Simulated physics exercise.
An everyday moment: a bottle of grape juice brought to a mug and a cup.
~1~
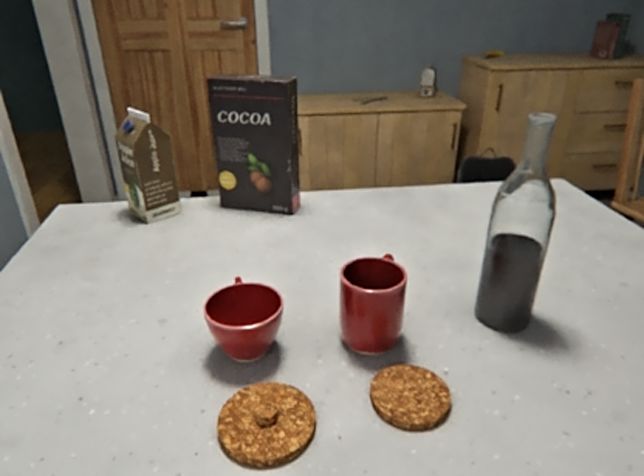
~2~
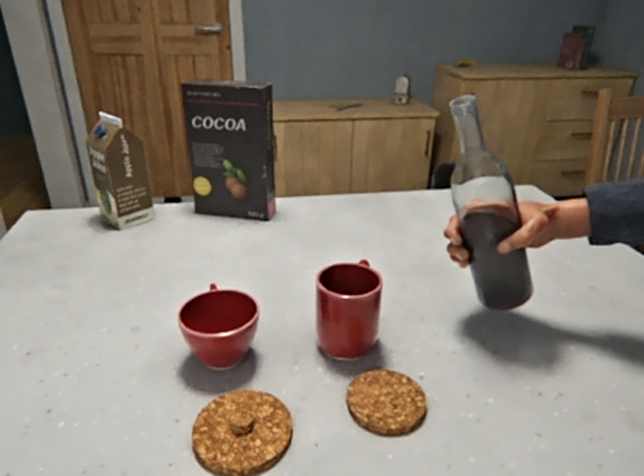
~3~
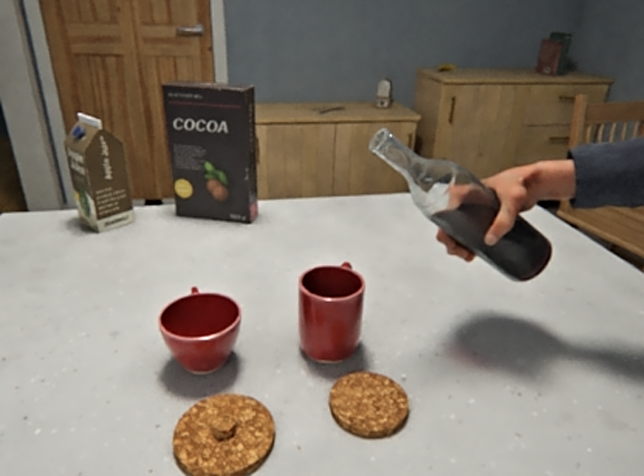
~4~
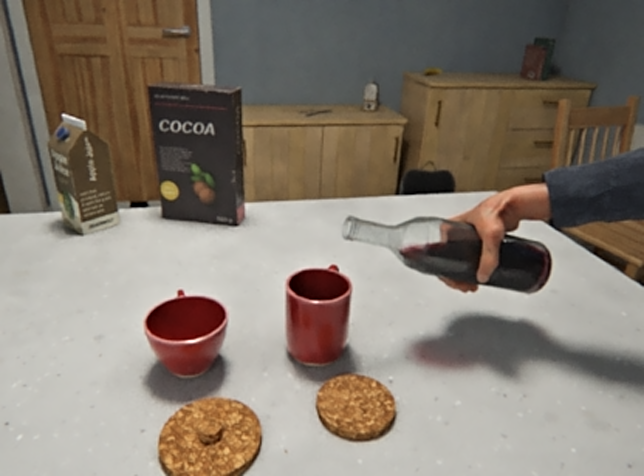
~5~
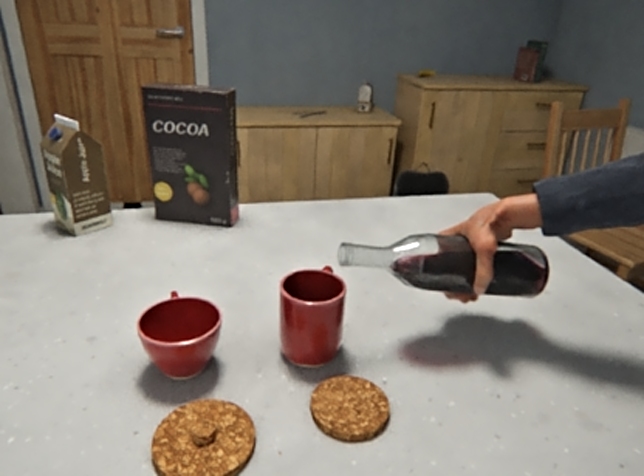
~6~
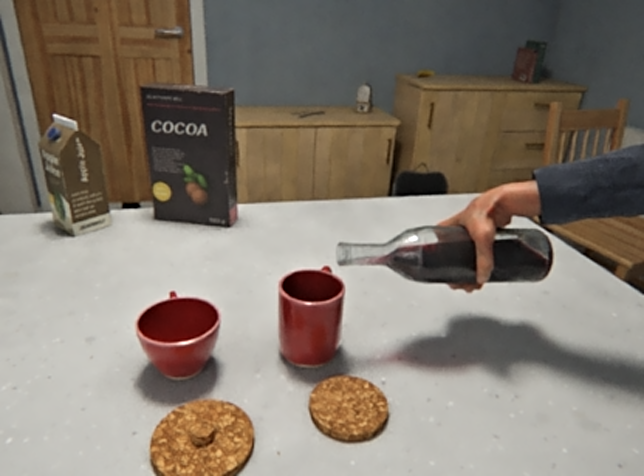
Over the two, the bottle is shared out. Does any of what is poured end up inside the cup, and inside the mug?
Outcome: Cup: Holds it. Mug: Holds it.
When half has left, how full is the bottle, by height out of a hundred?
Fill height: Near 20 per cent.
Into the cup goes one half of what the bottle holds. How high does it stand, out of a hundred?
75 out of a hundred, or close to it.
Soon after, the grape juice goes into the mug.
Later, the grape juice goes into the cup.
In the end, the mug has its share inside; the cup has its share inside.
